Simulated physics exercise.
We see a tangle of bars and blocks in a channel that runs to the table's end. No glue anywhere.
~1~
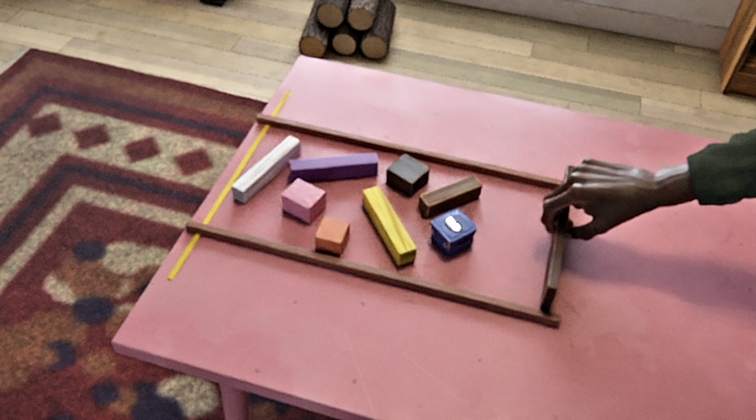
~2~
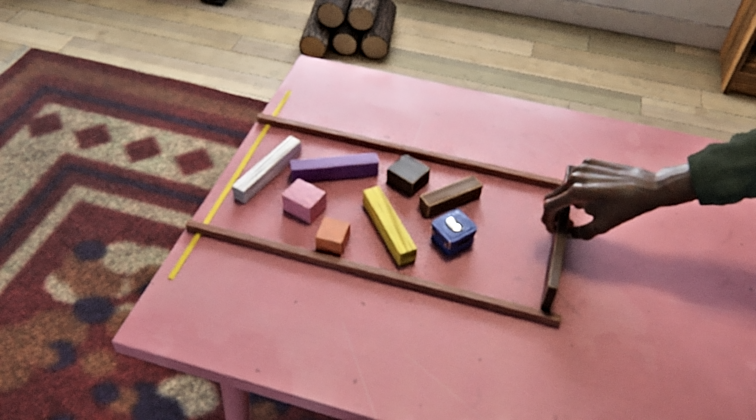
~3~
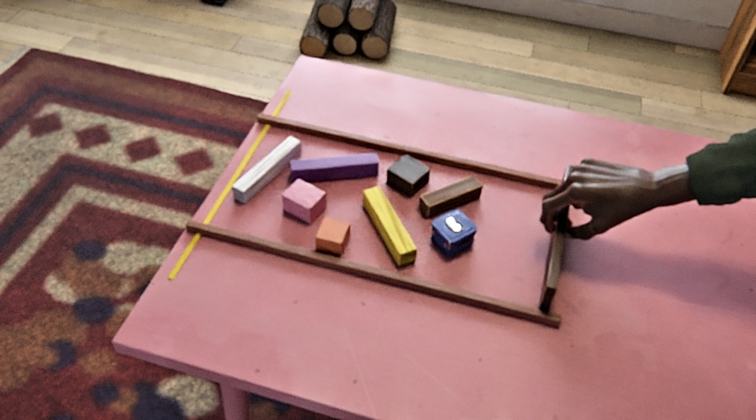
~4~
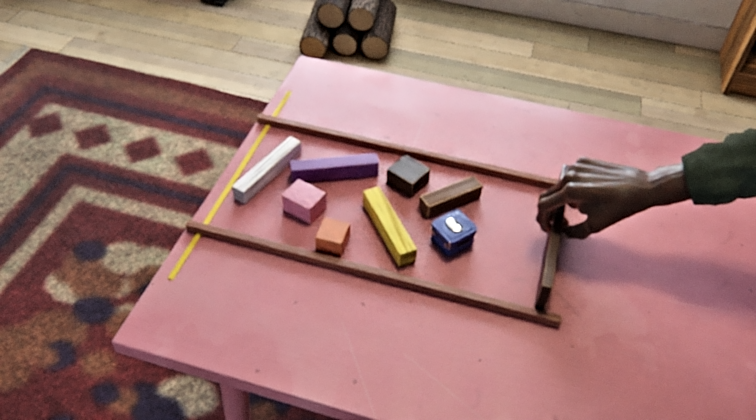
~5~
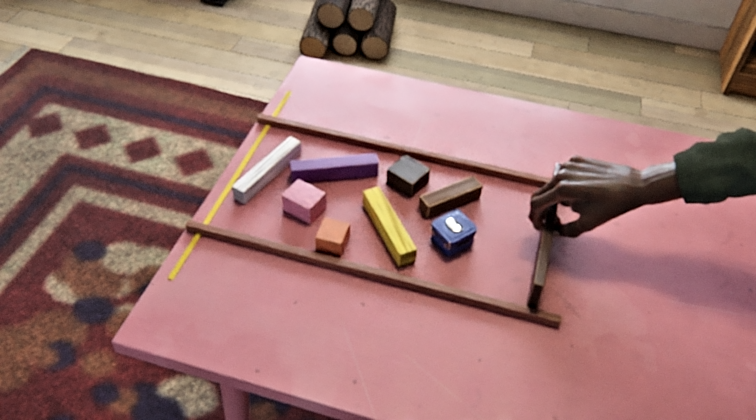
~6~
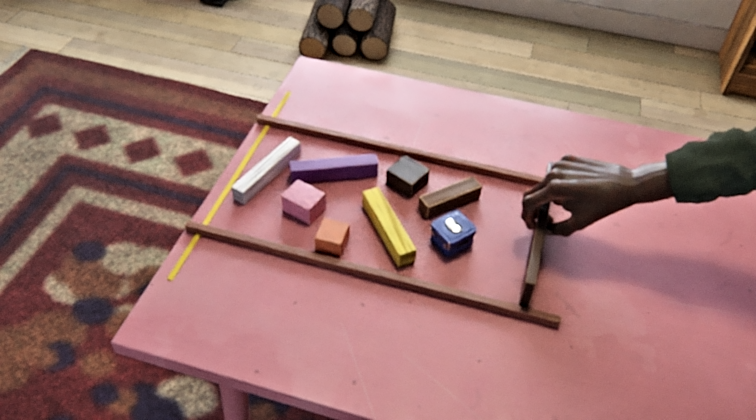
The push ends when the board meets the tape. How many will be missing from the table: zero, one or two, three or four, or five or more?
Outcome: The number that fall off is five or more.
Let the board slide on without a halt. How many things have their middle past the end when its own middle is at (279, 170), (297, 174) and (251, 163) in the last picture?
In that order 3, 1 and 6.
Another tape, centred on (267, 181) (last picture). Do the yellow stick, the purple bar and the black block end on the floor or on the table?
The yellow stick survives; the purple bar drops off; the black block is kept.
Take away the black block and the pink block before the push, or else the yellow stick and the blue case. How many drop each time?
Fallen: 6, and 4 in the other try.
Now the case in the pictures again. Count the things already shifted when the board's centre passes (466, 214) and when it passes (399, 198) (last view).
First 2, then 6.
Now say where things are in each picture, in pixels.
The first picture shows white stick (268, 169); pink block (304, 201); purple bar (334, 168); board (559, 235); tape (238, 173).
The second picture shows pink block (304, 201); orange block (333, 236).
The third picture shows purple bar (335, 168); yellow stick (389, 225).
The fourth picture shows white stick (268, 169); brown stick (451, 197).
The fifth picture shows pink block (304, 202); blue case (453, 233).
The sixth picture shows white stick (268, 169); pink block (304, 202); purple bar (334, 169); board (539, 231); tape (237, 173).
A little later, none off yet; white stick at rest near (268, 169); pink block at rest near (304, 202); purple bar at rest near (334, 169).
Next, none off yet; white stick shifted a little near (252, 165); pink block shifted about its own width near (249, 200); purple bar shifted about its own width near (281, 153).
When it is over, the number that fall off is five or more; down, blue case, brown stick, yellow stick, black block, orange block, purple bar, pink block and white stick.
